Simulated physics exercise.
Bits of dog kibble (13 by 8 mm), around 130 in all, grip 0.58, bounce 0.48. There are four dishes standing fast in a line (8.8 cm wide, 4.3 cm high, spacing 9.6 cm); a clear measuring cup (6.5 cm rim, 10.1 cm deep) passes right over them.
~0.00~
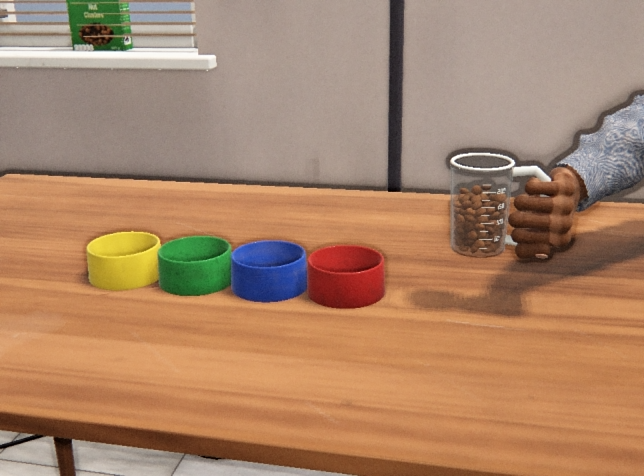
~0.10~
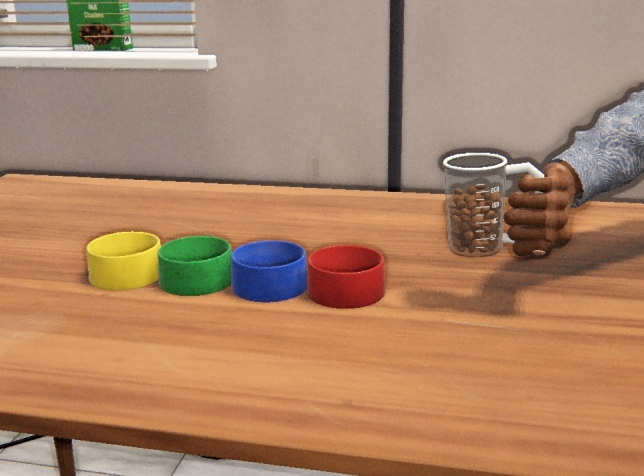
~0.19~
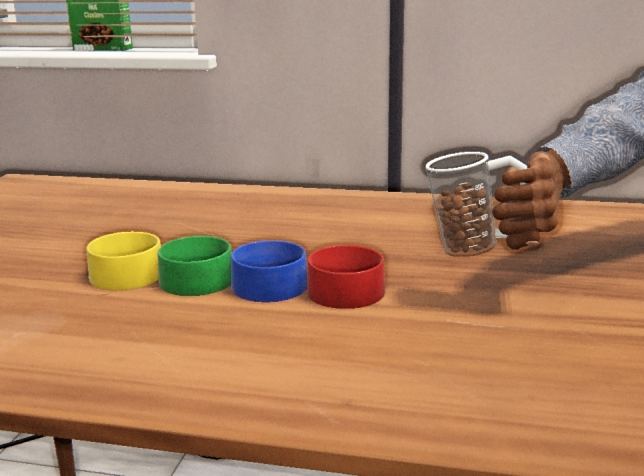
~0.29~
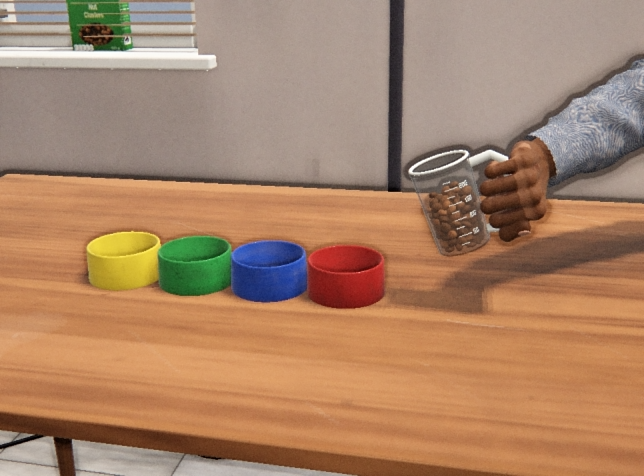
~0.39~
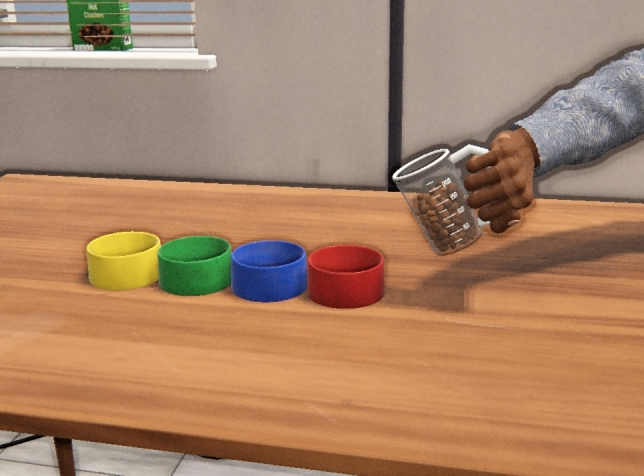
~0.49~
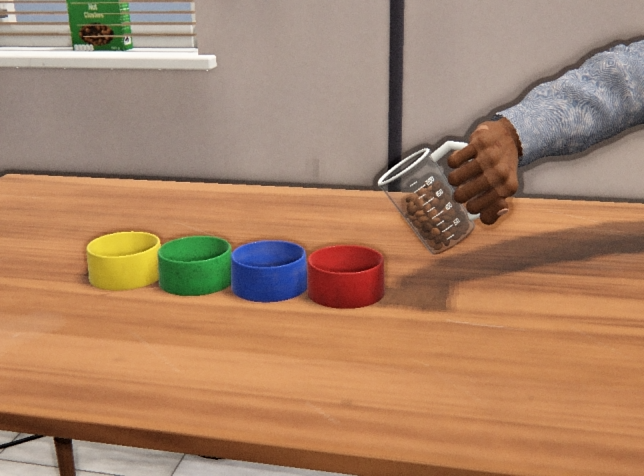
On a wooden table, a hand moving a clear measuring cup of brown pieces leftward and tilting it toward four colored dishes.
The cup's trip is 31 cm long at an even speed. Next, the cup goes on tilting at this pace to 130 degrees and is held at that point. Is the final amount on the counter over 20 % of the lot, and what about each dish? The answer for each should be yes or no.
Red - no, blue - yes, green - no, yellow - no, counter - no.
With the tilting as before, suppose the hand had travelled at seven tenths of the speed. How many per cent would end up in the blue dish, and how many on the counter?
Blue: 30; counter: 30.
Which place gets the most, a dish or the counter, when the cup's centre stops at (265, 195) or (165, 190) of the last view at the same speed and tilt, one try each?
Top receivers, in order: Blue and blue.
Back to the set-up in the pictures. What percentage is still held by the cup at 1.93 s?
It comes to about 0 percent.
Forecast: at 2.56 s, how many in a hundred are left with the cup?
Close to 0 per cent of the load, I'd guess.
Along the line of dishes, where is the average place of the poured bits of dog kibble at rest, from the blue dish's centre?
2 cm or so, leftwards.
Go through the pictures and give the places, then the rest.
The first frame shows cup at (480, 206), tilt 0 degrees, lip at (452, 161), moved 0.0 cm; middle of the pieces at (476, 218); red dish at (346, 259); blue dish at (268, 254); green dish at (194, 249); yellow dish at (124, 244).
The second frame shows cup at (475, 205), tilt 3 degrees, lip at (445, 162), moved 0.5 cm; middle of the pieces at (472, 218).
The third frame shows cup at (463, 205), tilt 11 degrees, lip at (427, 166), moved 1.8 cm; middle of the pieces at (462, 218).
The fourth frame shows cup at (452, 204), tilt 19 degrees, lip at (410, 171), moved 3.1 cm; middle of the pieces at (453, 217).
The fifth frame shows cup at (440, 204), tilt 27 degrees, lip at (394, 176), moved 4.5 cm; middle of the pieces at (443, 216).
The sixth frame shows cup at (428, 203), tilt 35 degrees, lip at (380, 182), moved 5.8 cm; middle of the pieces at (433, 215); red dish at (346, 259); blue dish at (268, 254); green dish at (194, 249); yellow dish at (124, 244). The cup turns about 85 degrees a second and travels 14 cm a second.
After 1.35 s, tilt 107 degrees; cup holds 100 %.
Then, at 1.93 s, tilt 130 degrees; cup holds 0 %, blue 90 %.
After 2.56 s, tilt 130 degrees; cup holds 0 %, blue 85 %.
In the end, at 2.9 s, red 0 %, blue 85 %, green 0 %, yellow 0 %, counter 10 %.
